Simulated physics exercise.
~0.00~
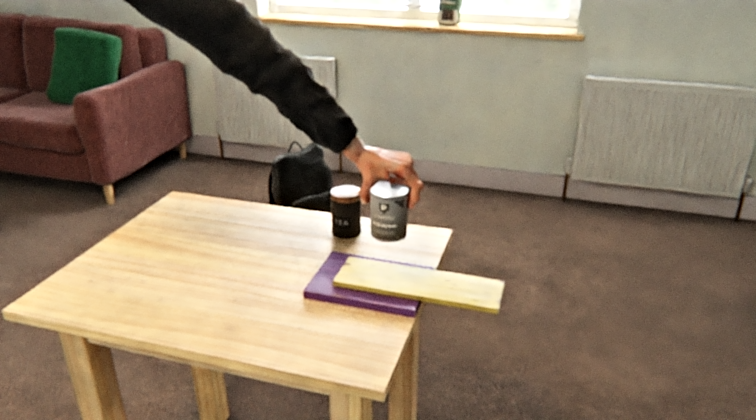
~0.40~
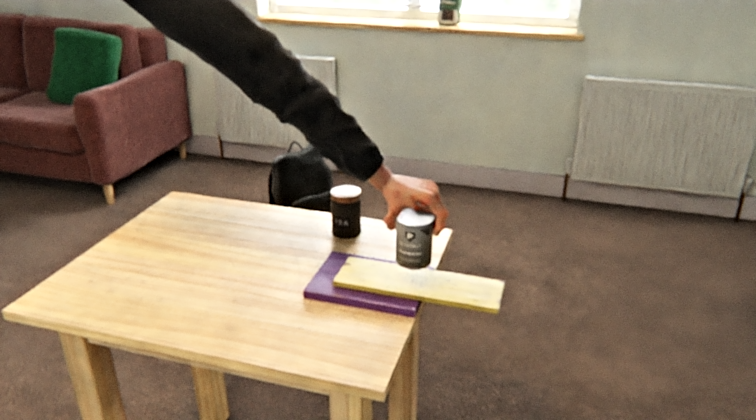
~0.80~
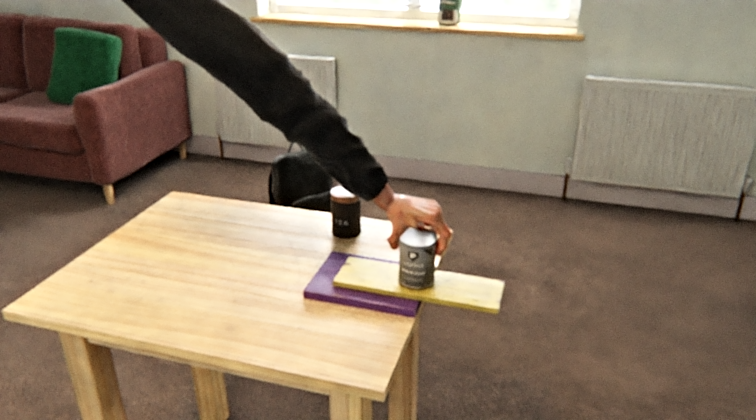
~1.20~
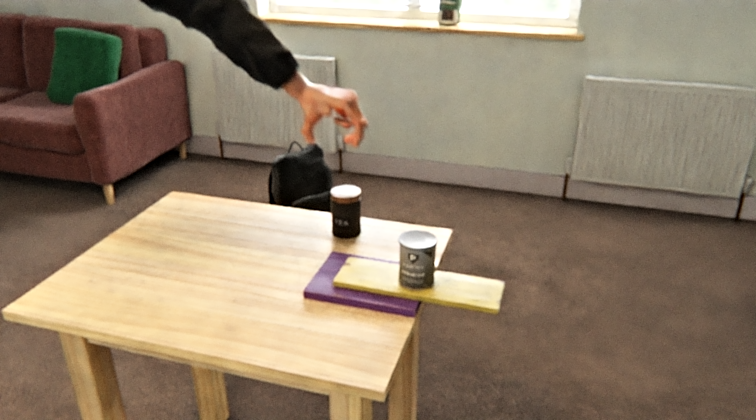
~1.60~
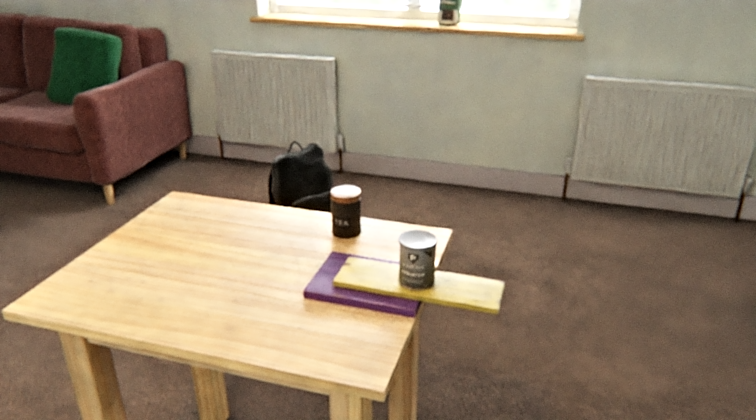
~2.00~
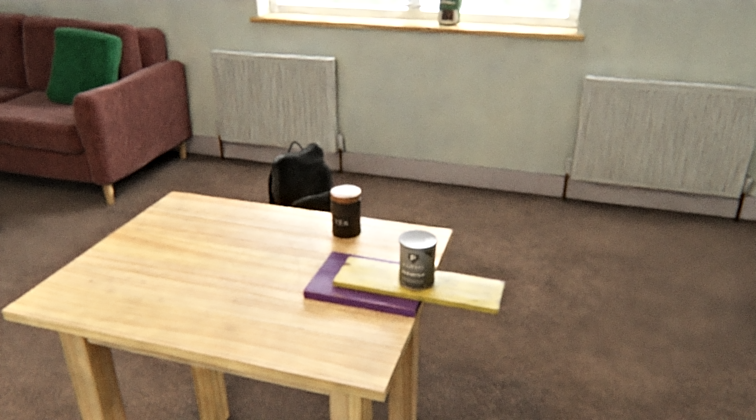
In a carpeted room with a red sofa and pale radiators, a wooden table holds a purple slab with a yellow board lying across it, the board's right end sticking out past the table's edge. An arm in a dark sleeve reaches in from the upper left and grips a grey tin beside a black jar. The hand carries the tin a little to the right and forward, then lowers it upright onto the board. The fingers let go, and the arm draws back and leaves. The board stays balanced, with the tin standing still on it.
